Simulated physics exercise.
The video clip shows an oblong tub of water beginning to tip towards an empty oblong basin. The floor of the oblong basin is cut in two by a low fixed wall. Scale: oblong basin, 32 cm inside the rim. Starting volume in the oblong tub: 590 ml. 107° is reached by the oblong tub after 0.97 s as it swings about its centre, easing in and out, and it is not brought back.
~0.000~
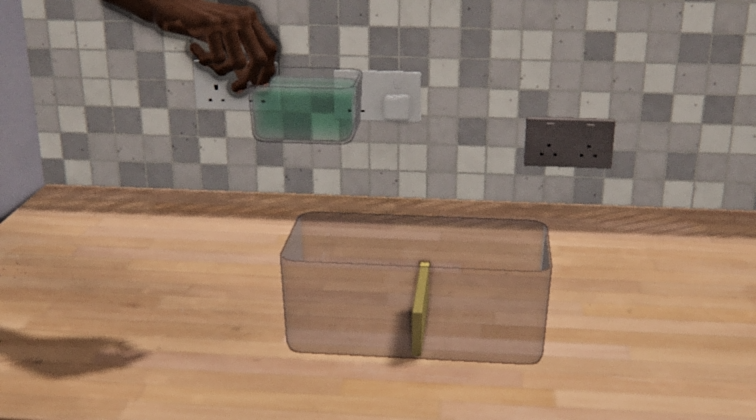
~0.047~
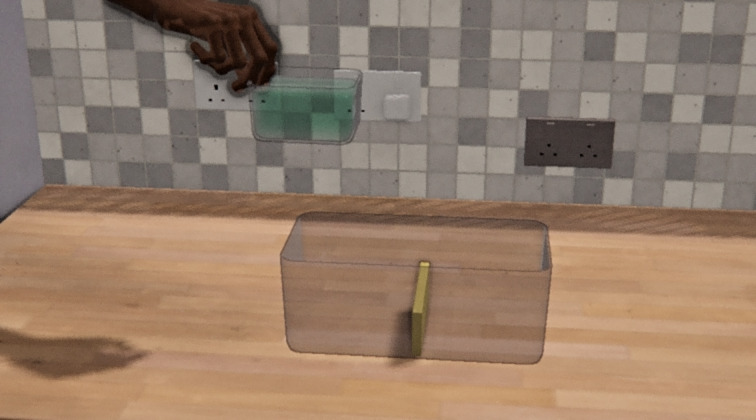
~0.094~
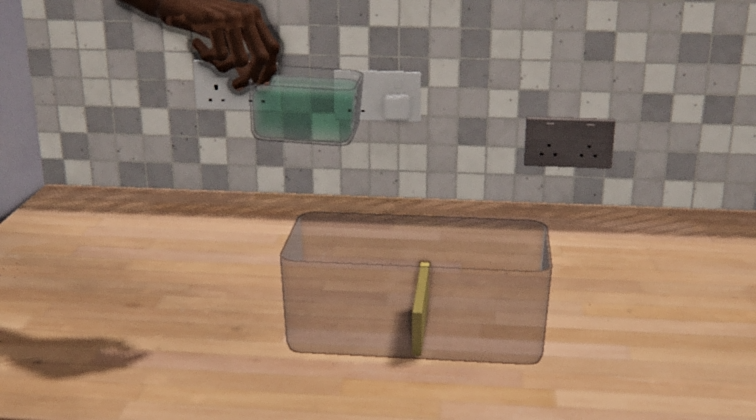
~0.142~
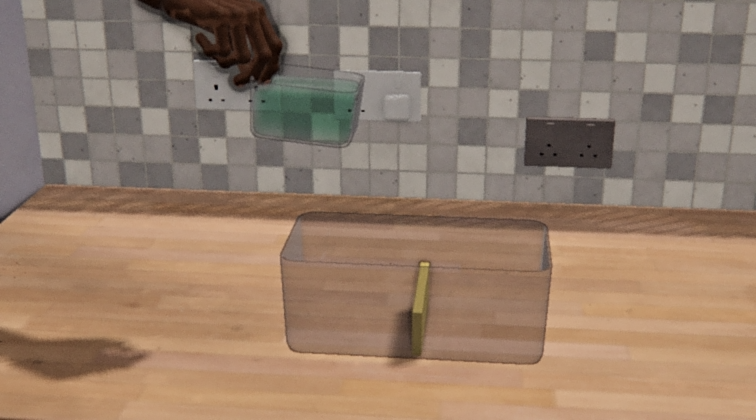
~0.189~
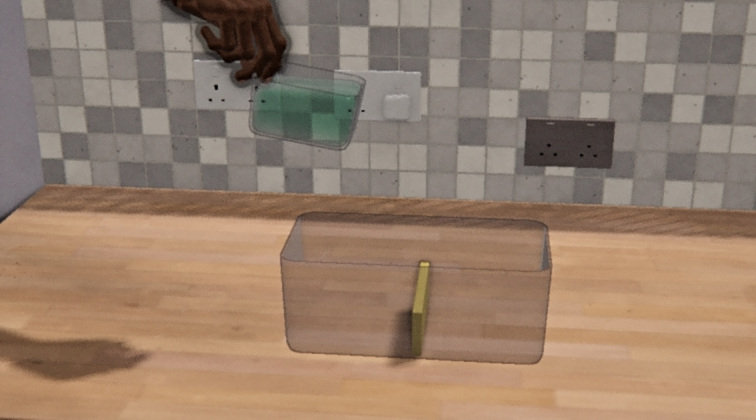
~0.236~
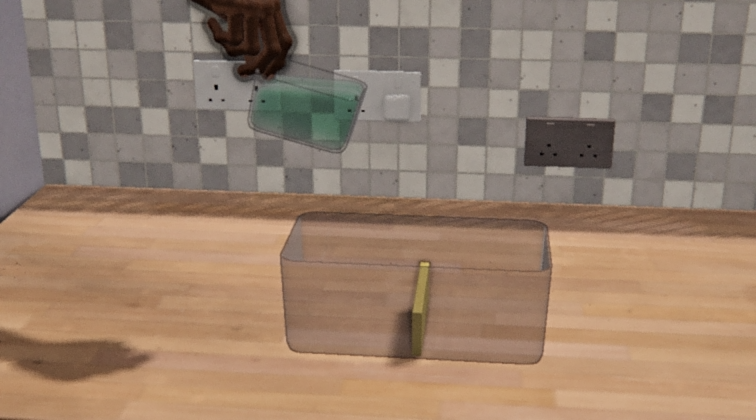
A clear tub of green liquid tilts gradually rightward beneath a hand above an empty basin.
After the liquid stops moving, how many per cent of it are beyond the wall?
About 56 per cent.
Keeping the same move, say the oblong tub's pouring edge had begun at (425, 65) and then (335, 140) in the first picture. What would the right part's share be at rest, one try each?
Try 1: 95 %; try 2: 0 %.
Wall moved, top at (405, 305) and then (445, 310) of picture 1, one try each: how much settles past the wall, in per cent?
One try each: Around 70 percent and then around 20 percent.
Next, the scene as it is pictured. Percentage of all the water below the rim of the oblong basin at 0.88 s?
The share is close to 84 percent.
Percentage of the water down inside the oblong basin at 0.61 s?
I reckon close to 16 percent of it.
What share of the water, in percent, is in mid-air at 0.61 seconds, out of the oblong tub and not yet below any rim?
Near 42 per cent at that time.
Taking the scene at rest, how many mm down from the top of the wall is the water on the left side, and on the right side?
Left: Roughly 50 mm; right: Roughly 46 mm.
After 0.61 s the tilt is 74° and 42 per cent is still to pour, 5 is left of the wall and 10 right of it.
After 0.88 s the tilt is 105° and 7 per cent is still to pour, 29 is left of the wall and 56 right of it.
After 1.16 s the tilt is 107° and 0 per cent is still to pour, 42 is left of the wall and 56 right of it.
After 1.47 s the tilt is 107° and 0 per cent is still to pour, 43 is left of the wall and 56 right of it.
In the end 43 per cent lies left of the wall, 56 right of it and 1 outside.
